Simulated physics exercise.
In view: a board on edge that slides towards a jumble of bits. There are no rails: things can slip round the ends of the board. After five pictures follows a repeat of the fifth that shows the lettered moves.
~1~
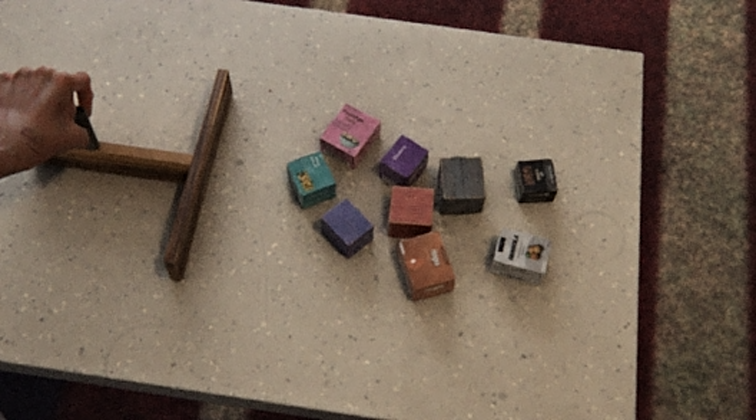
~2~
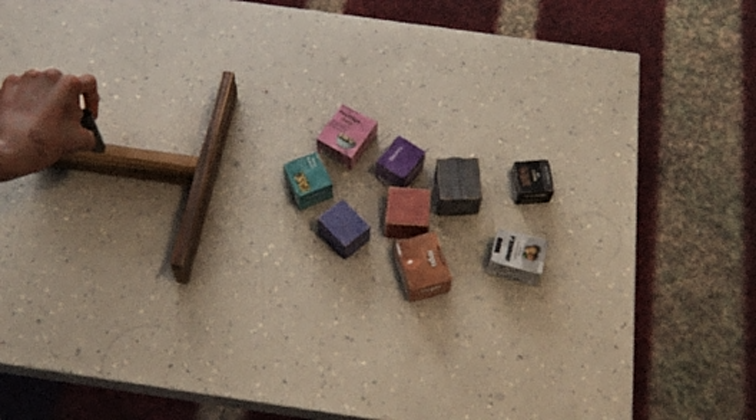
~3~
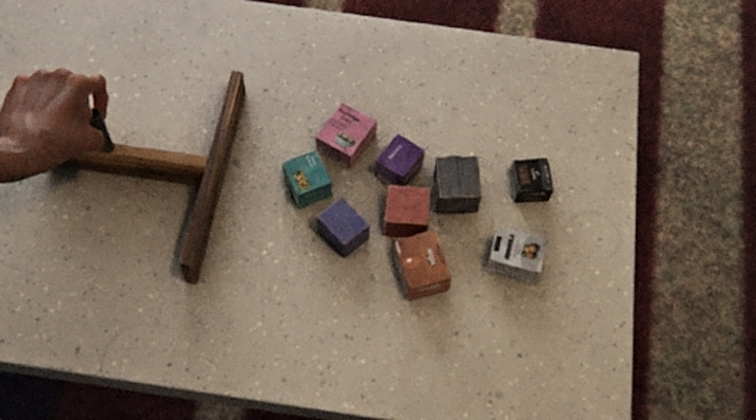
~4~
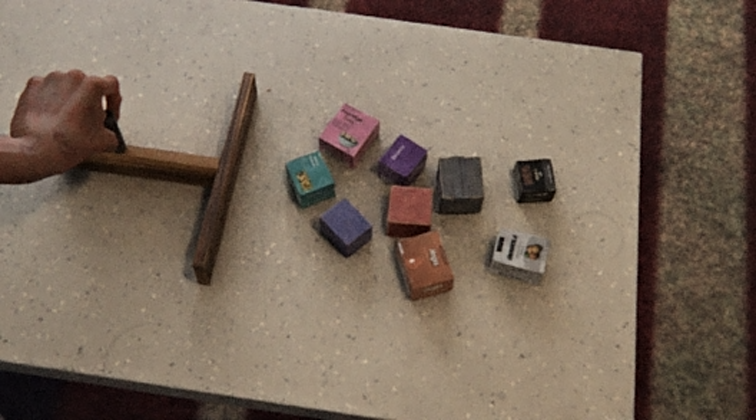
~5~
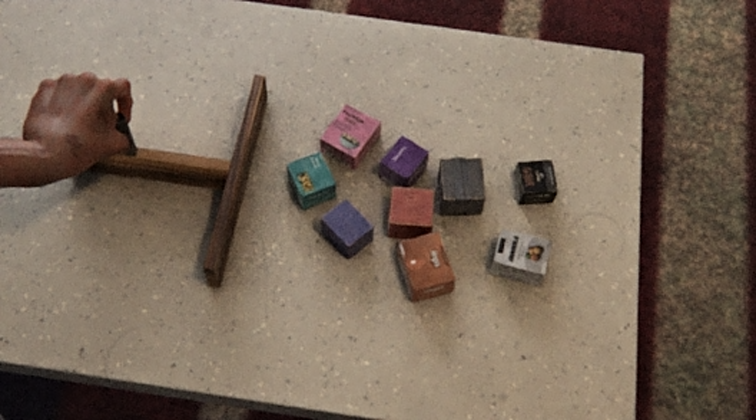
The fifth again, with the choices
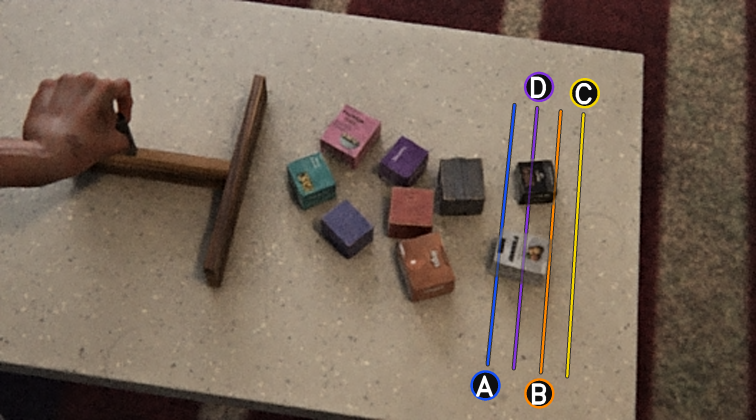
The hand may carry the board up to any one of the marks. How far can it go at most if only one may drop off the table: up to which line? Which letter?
As far as mark D.
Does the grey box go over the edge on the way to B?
Yes.
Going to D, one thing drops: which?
It is the black packet.
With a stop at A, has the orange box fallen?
By then, no.
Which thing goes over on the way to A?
It is the black packet.
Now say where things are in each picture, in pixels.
In the first frame, orange box (426, 267); pink box (351, 136); grey box (461, 186).
In the second frame, board (203, 163); red block (407, 214).
In the third frame, board (213, 162); turquoise packet (307, 179).
In the fourth frame, board (225, 164); blue block (346, 228).
In the fifth frame, board (236, 166); orange box (426, 267); pink box (351, 137); grey box (461, 187).
On the marked copy, A at (502, 225); B at (552, 232); C at (576, 236); D at (526, 229).
With D. Early on, board (339, 181); pink box (379, 137); blue block (365, 236).
Further on, board (445, 196); black packet (593, 191); grey box (553, 200).
At the end, board (527, 208); black packet over the edge; grey box (634, 212); one fallen.
As for the rest, A is within the limit but short; B drops two; C drops two.
